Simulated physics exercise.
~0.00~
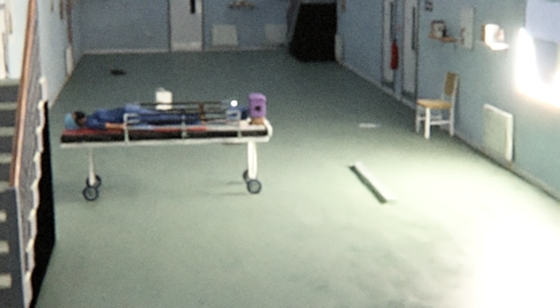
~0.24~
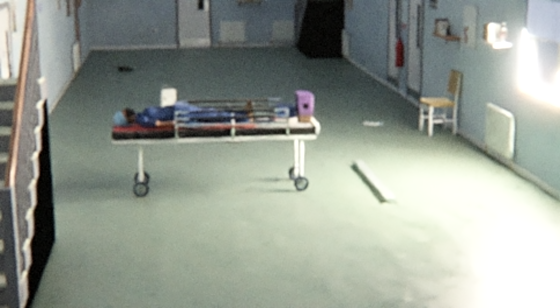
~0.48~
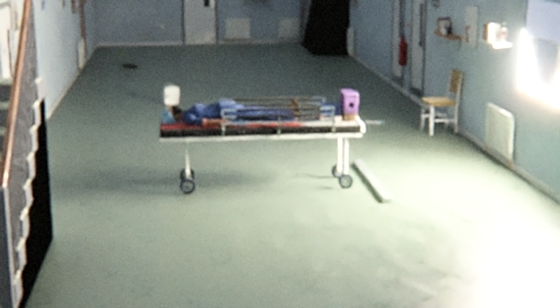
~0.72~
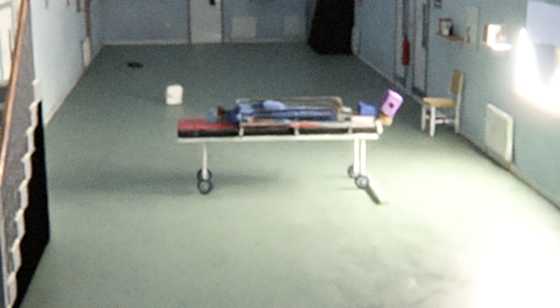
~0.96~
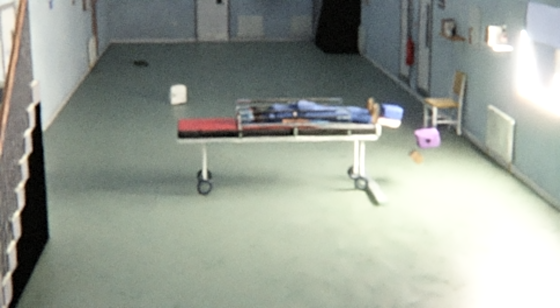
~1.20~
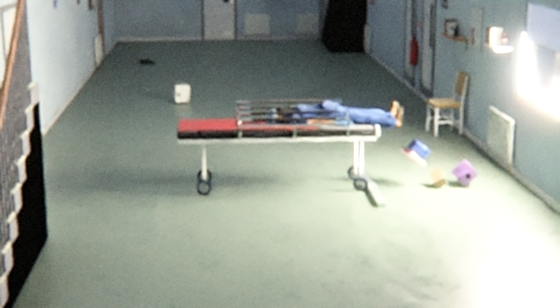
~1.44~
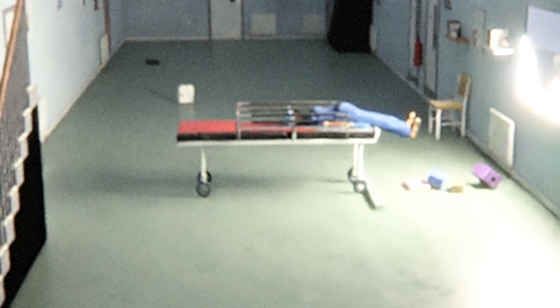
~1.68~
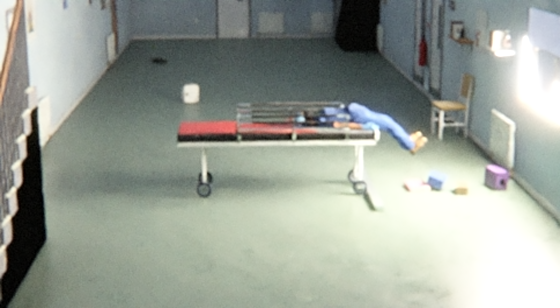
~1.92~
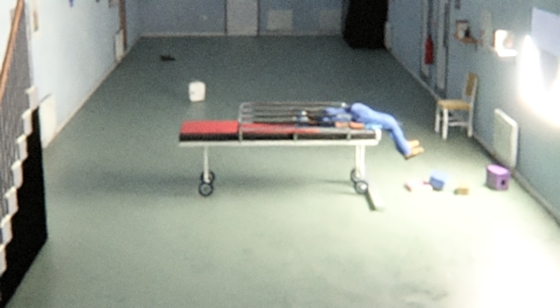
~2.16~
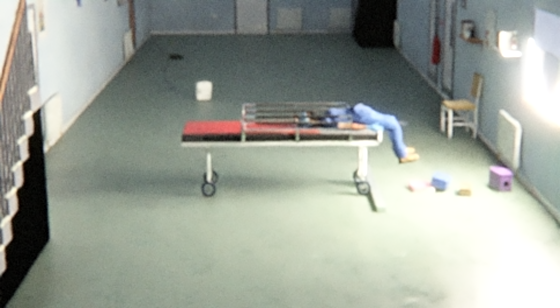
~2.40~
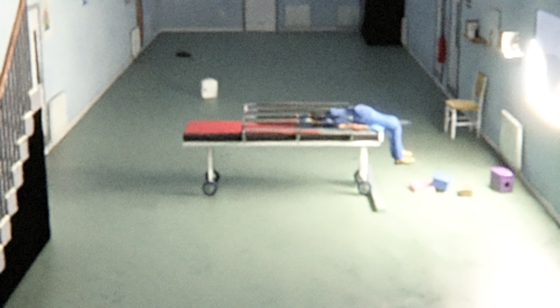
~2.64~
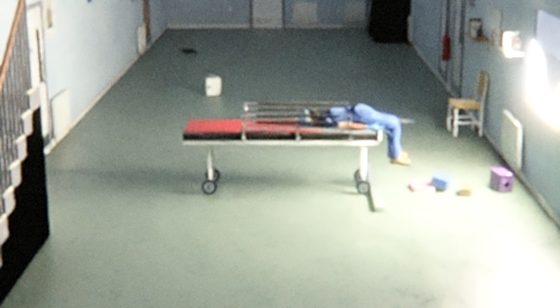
A gurney carrying a limp person in blue rolled right across a room and stopped abruptly, and the person slid feet first while a purple box and smaller items tumbled to the floor, ending with the lower legs dangling past the end.
